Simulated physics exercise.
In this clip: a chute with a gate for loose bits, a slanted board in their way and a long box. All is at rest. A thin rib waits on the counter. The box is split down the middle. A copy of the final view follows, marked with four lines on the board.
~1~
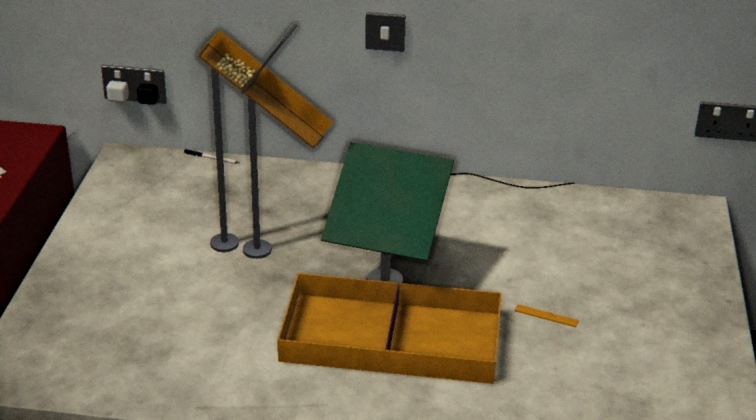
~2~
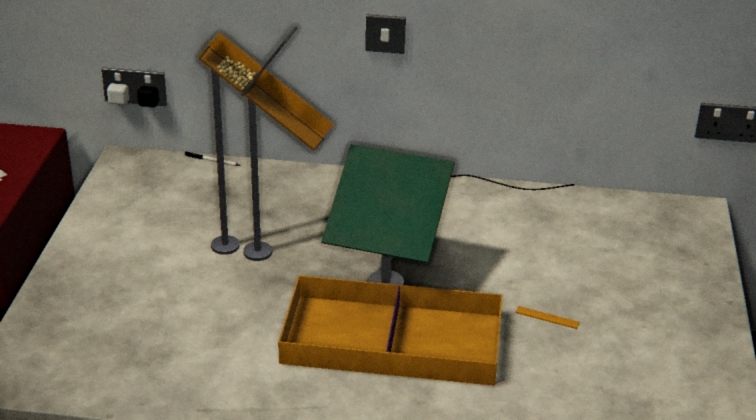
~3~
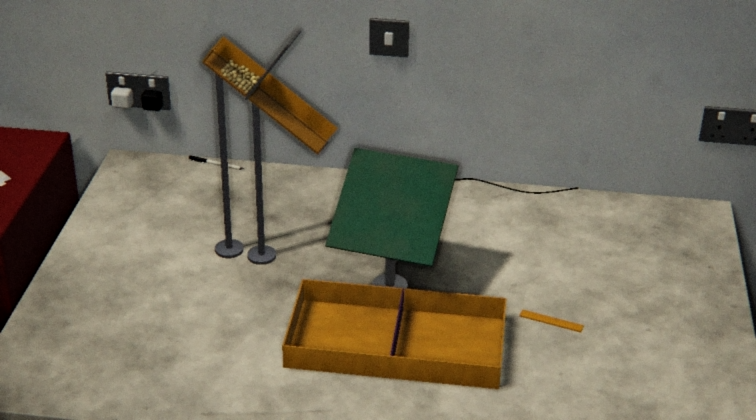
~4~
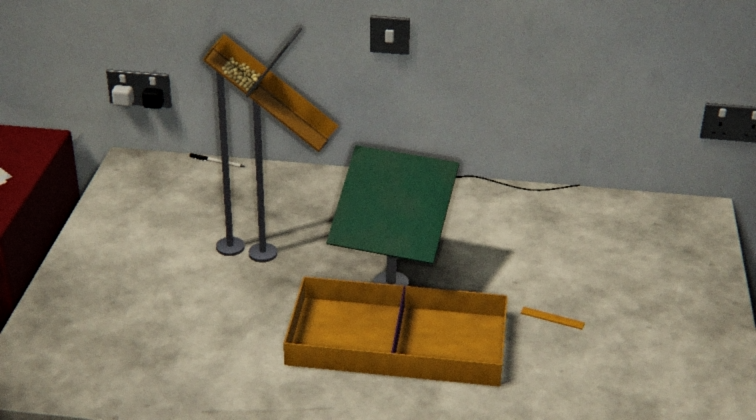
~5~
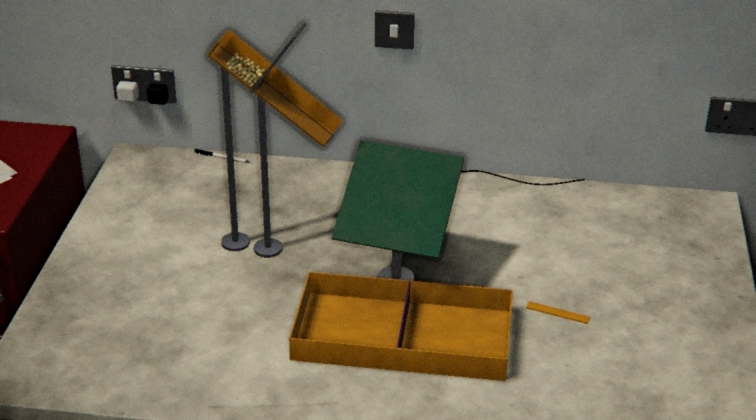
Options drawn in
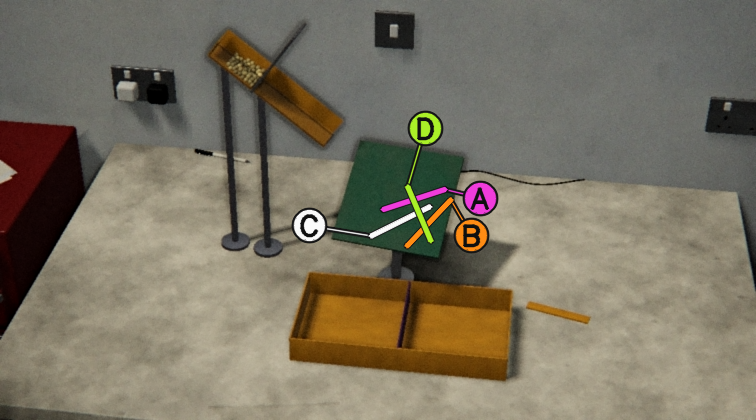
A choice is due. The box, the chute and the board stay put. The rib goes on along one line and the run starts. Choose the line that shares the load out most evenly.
D.
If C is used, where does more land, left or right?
The left half.
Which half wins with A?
Left.
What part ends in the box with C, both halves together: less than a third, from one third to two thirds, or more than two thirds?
More than two thirds.
On the marked copy, line A from (444, 189) to (383, 209); line B from (450, 199) to (407, 245); line C from (429, 206) to (371, 235); line D from (407, 186) to (430, 240).
Choosing A, of what is caught, almost all in the left half, about a tenth in the right.
Choosing B, of what is caught, almost all in the left half, about a tenth in the right.
Choosing C, of what is caught, almost all in the left half, just a few in the right.
Choosing D, of what is caught, roughly half in the left half, roughly half in the right.
